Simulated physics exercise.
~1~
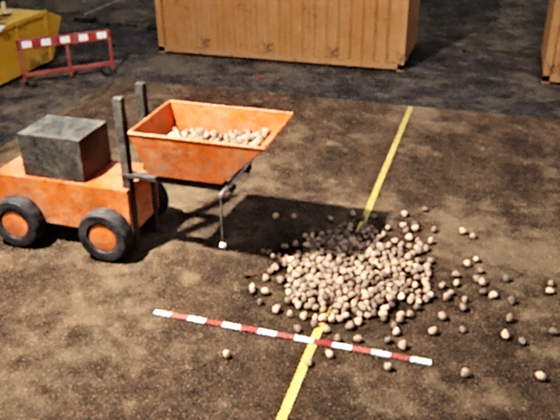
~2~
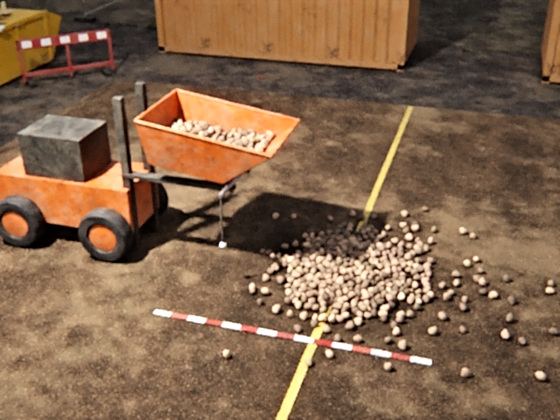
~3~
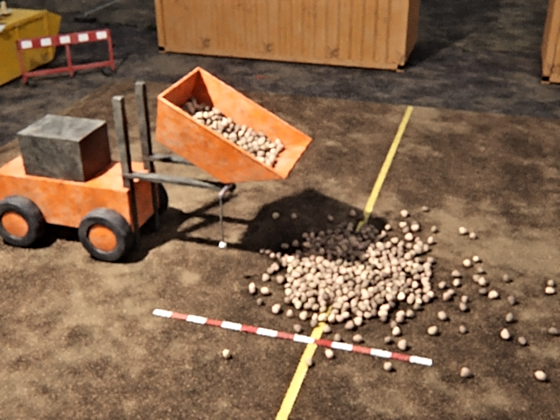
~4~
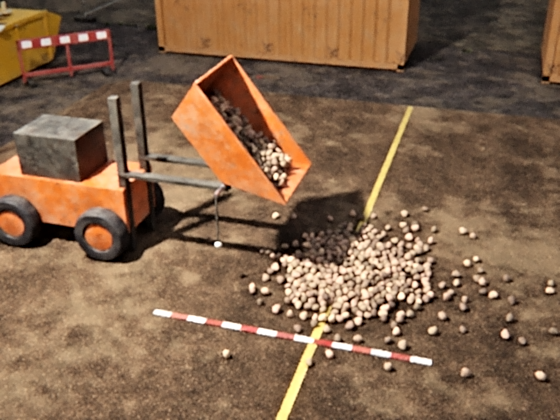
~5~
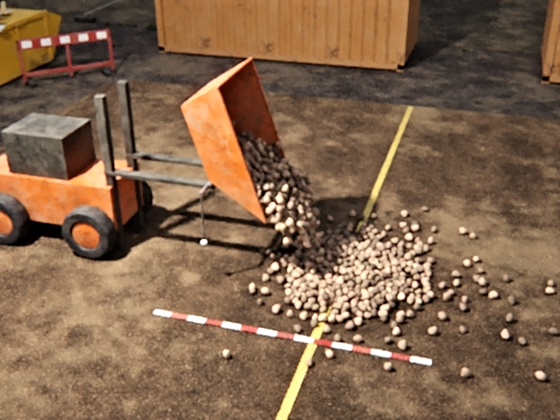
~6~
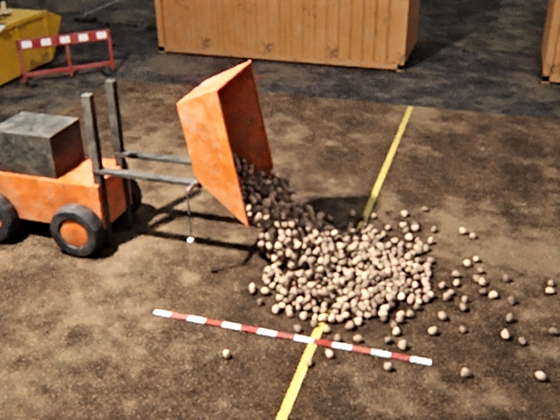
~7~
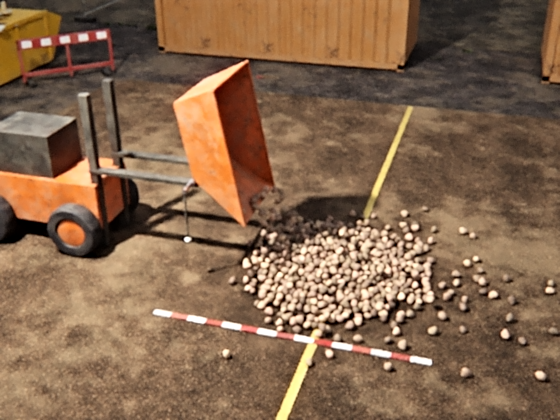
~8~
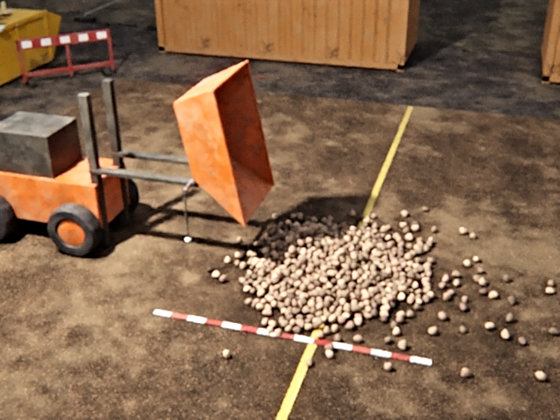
The footage shows an orange wheeled machine tipping its raised skip of pale round stones to the right, then backing slightly left as they pour onto a heap lying across a yellow line, leaving the skip steeply tilted and empty beside the enlarged heap.
